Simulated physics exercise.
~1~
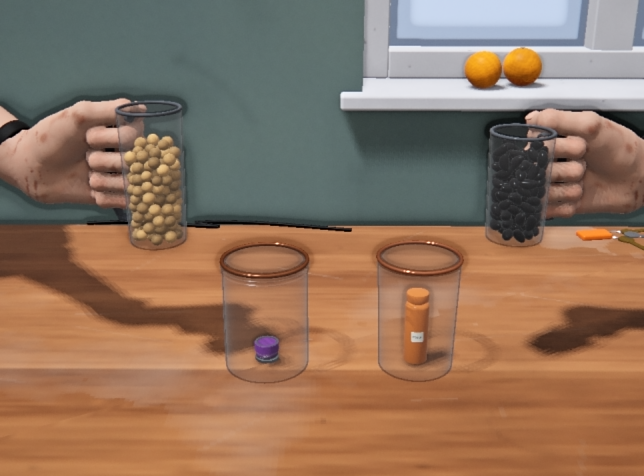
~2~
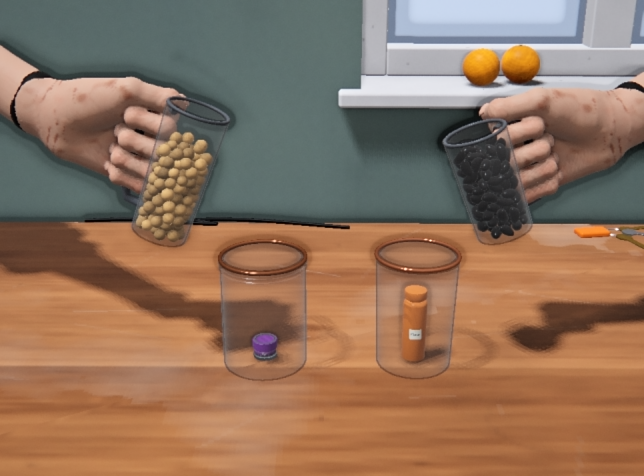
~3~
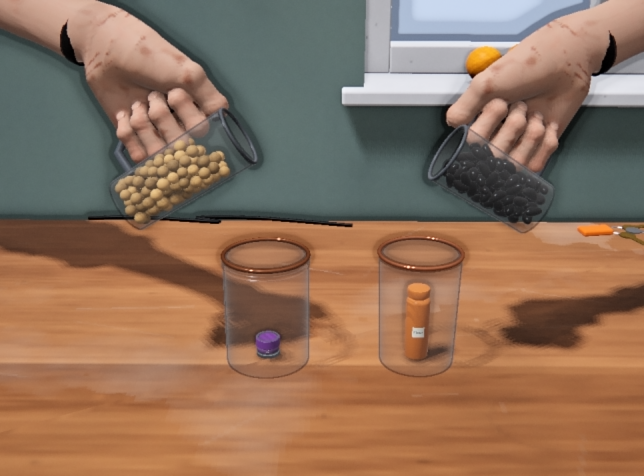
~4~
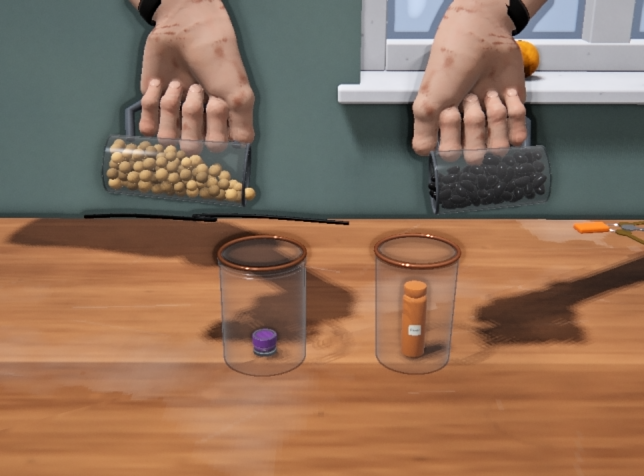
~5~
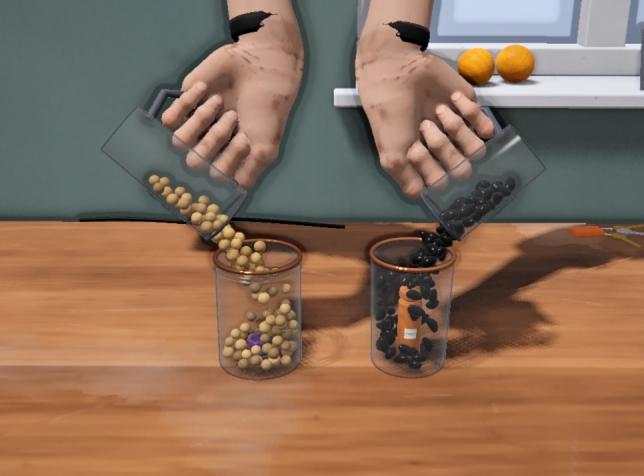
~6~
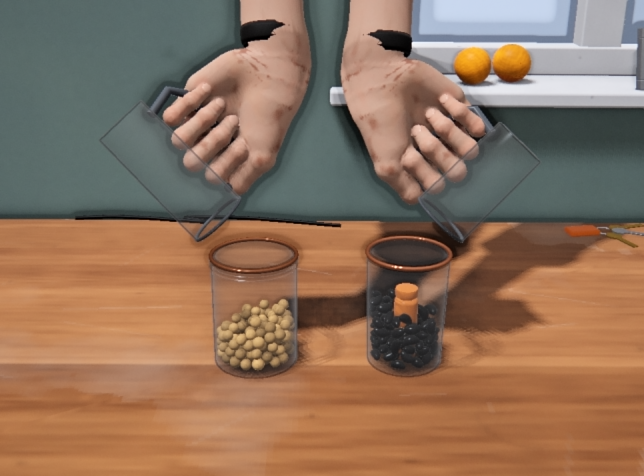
Two hands tipped clear cups over a pair of see-through containers, pouring tan beads into the left and black beans into the right until both cups were empty, burying the small purple object but leaving the orange bottle's top showing.
